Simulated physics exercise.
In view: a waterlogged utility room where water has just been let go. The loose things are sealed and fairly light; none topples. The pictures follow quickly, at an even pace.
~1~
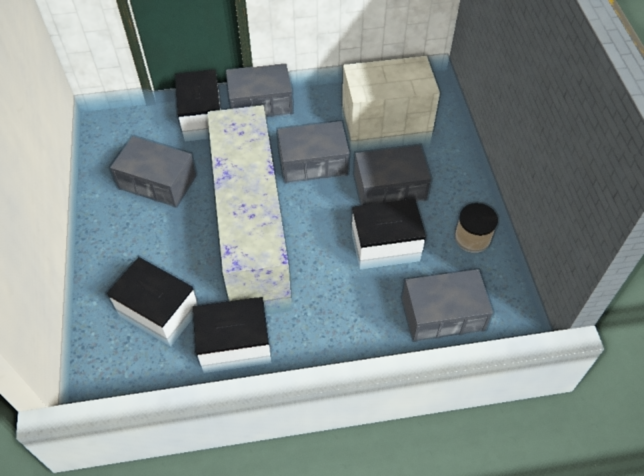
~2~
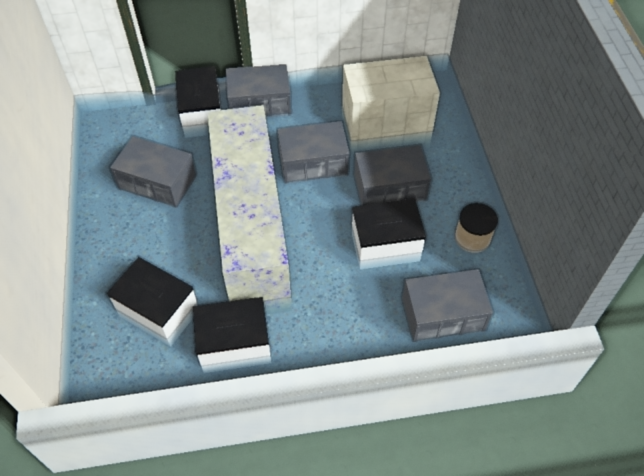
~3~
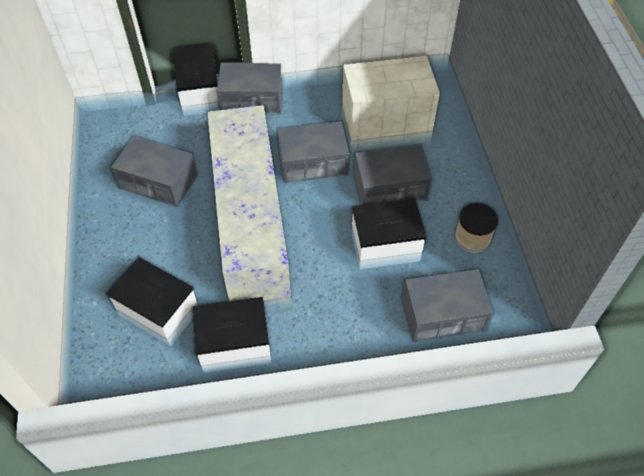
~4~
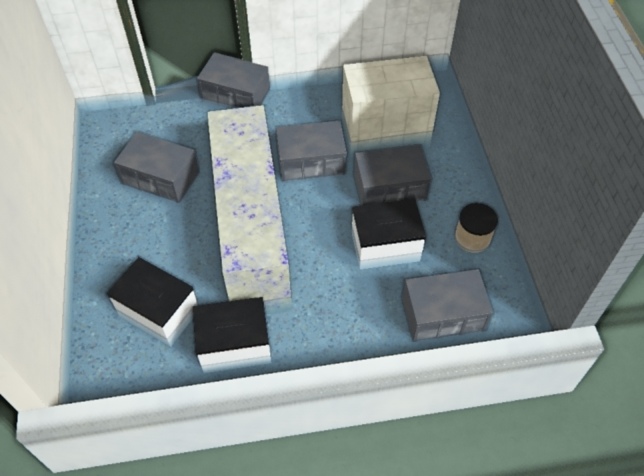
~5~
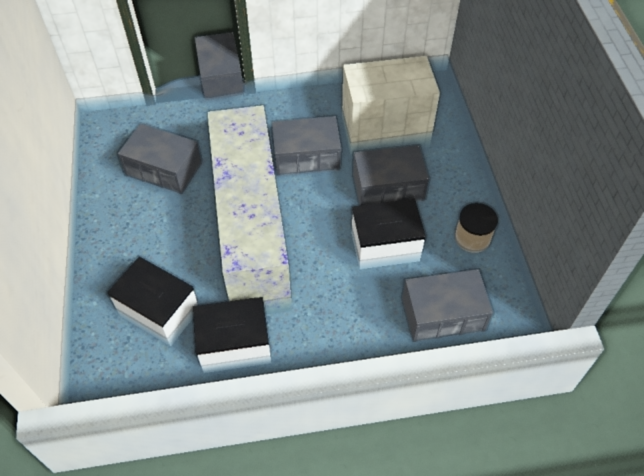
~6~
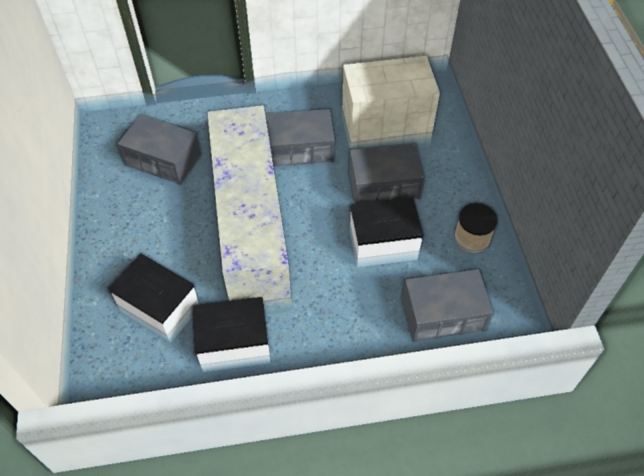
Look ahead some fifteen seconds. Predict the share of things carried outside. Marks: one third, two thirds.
Share: From one to two thirds.
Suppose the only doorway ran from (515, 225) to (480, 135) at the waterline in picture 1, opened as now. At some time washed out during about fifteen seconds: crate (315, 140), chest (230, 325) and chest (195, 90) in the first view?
One after the other: Through, left behind, stays.
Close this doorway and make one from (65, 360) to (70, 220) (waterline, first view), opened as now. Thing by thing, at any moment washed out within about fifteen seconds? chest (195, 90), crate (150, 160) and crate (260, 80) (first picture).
One after the other: Kept in, yes, still in.
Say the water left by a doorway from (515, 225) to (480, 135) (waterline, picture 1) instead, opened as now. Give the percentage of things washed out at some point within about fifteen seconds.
Near 50 in a hundred.
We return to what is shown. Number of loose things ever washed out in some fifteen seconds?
I count 5.
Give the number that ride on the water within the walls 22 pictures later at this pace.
It comes to 3.
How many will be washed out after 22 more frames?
That makes 4.
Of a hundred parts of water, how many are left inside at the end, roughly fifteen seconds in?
Near 50 in a hundred.
A moment on, 2 of 10 are out; 8 afloat.
Next, 4 of 10 are out; 6 afloat.
Later, 4 of 10 are out; 3 afloat.
In the end, 5 of 10 are out; 2 afloat.
